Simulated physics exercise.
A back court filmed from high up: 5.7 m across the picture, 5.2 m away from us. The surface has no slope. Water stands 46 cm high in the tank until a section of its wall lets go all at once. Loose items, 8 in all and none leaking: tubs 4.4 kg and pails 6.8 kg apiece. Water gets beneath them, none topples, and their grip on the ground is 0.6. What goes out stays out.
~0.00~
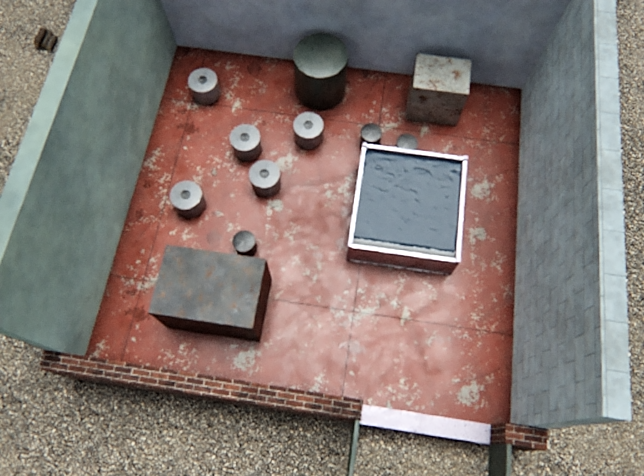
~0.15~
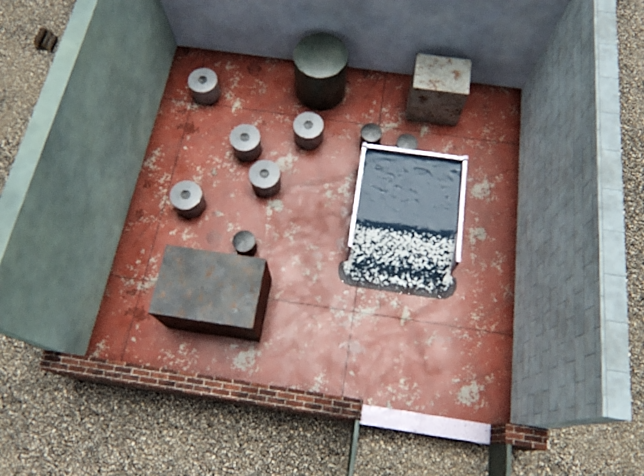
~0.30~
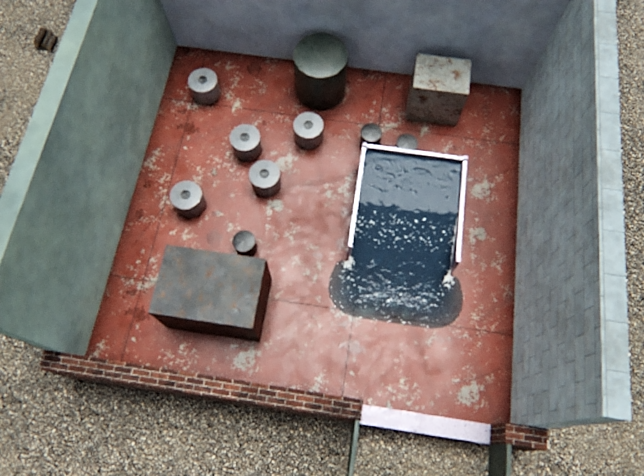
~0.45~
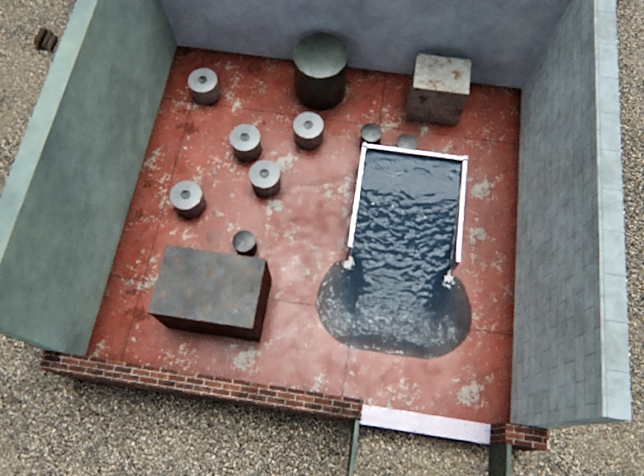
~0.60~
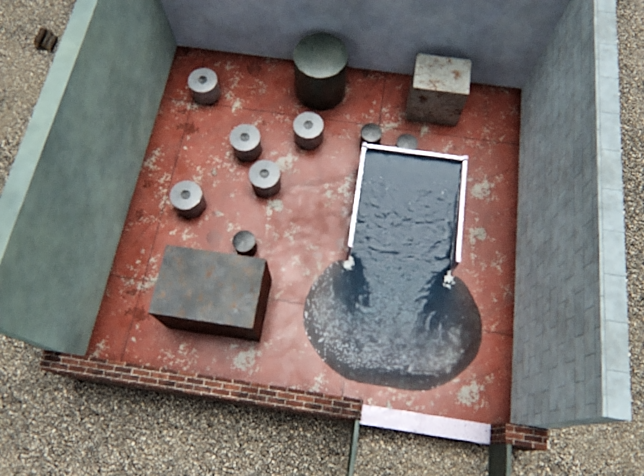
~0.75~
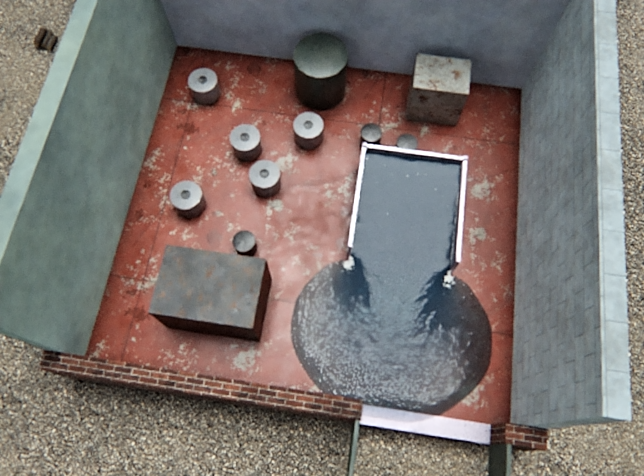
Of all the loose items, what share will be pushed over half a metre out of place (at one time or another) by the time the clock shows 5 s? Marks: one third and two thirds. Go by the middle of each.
That comes to not even a third.
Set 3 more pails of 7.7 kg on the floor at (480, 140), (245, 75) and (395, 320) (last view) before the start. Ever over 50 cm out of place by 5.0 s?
In turn: Less, under, past it.
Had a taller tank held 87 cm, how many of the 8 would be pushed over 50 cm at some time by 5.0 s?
In that case 2 of them.
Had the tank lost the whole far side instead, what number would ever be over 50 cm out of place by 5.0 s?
Then 4.
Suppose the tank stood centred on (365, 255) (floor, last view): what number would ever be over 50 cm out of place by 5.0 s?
Then 1.
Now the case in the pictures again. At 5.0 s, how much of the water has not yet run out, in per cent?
About 52 per cent.
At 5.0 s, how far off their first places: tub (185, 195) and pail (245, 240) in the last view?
In that order: 5 cm, 0 cm.
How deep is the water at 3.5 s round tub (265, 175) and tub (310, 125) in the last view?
Roughly 0 and 0 cm.
After 1.1 s 0 of 8 are over 50 cm from their spots; 0 afloat.
After 2.2 s 0 of 8 are over 50 cm from their spots; 0 afloat.
After 3.5 s 0 of 8 are over 50 cm from their spots; 0 afloat.
After 5.0 s 0 of 8 are over 50 cm from their spots, and 0 have been at some point; 0 afloat.
